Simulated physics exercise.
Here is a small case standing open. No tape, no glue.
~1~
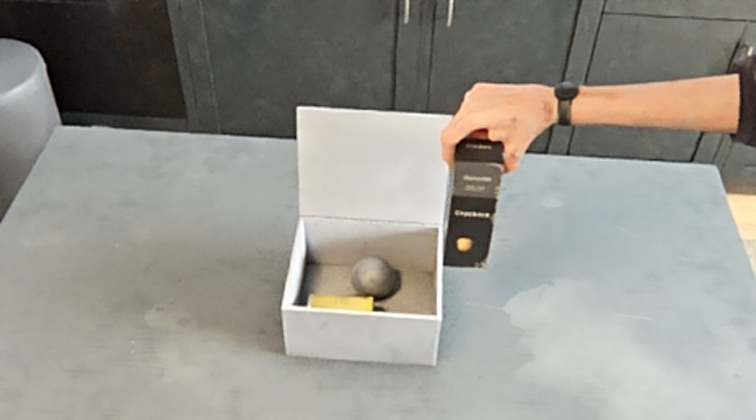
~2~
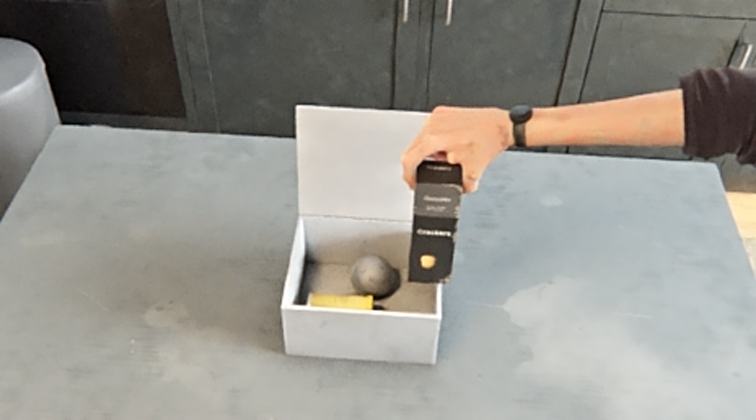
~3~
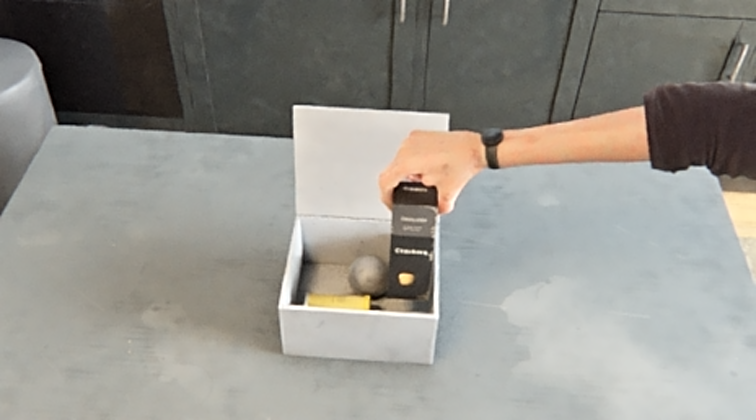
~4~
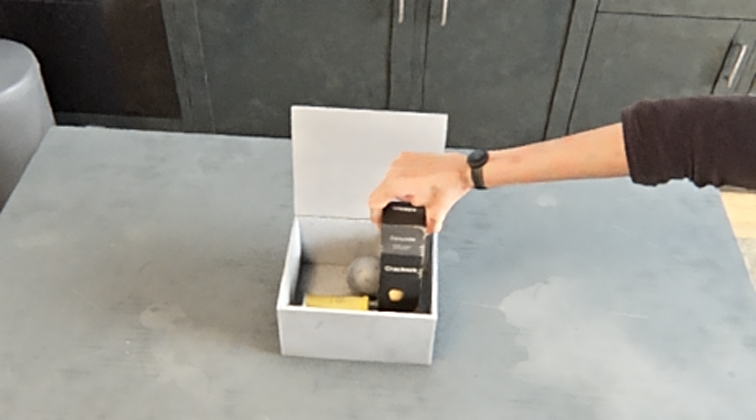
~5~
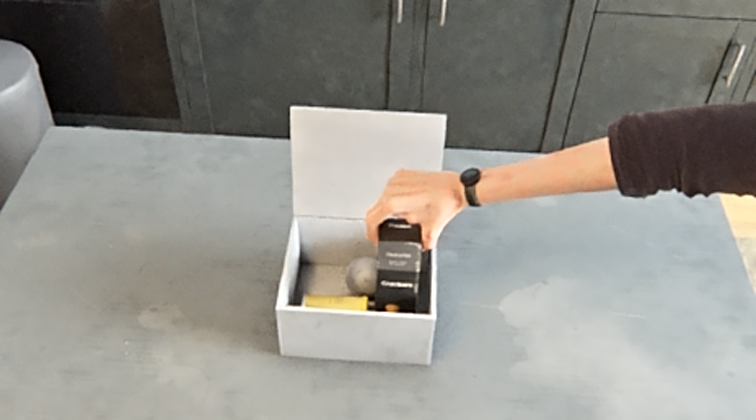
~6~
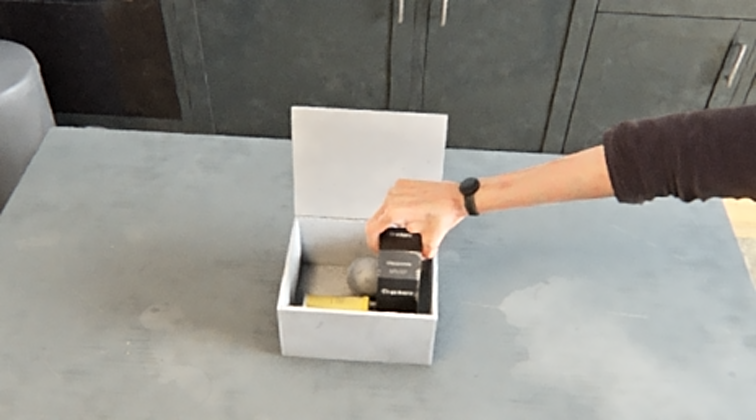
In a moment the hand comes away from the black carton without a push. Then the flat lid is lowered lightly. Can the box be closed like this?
As it turns out, it is held up.
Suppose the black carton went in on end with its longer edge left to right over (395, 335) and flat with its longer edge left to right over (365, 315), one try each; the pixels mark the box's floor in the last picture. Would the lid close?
First try: It stays ajar; second try: It sits on the rim.
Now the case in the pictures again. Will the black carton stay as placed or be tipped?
It tips.
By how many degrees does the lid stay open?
Some 20° above the rim.
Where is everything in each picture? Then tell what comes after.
On its way; black carton (471, 206); grey ball (373, 278), in the first picture.
On its way; black carton (434, 225); grey ball (372, 276), in the second picture.
On its way; black carton (412, 244); grey ball (370, 276), in the third picture.
On its way; black carton (401, 261); grey ball (368, 277), in the fourth picture.
On its way; black carton (397, 276), in the fifth picture.
In place under the hand; black carton (398, 284), in the sixth picture.
Then, 1.60 s later than the last frame, lid 59° above the rim.
Then, 2.10 s later than the last frame, lid 24° above the rim; black carton tilted by 31° near (398, 299).
When it is over, lid 20° above the rim; lying over in the box, black carton; moved from the start, grey ball; yellow tin as before. End places, in pixels of the last picture, black carton near (400, 293).
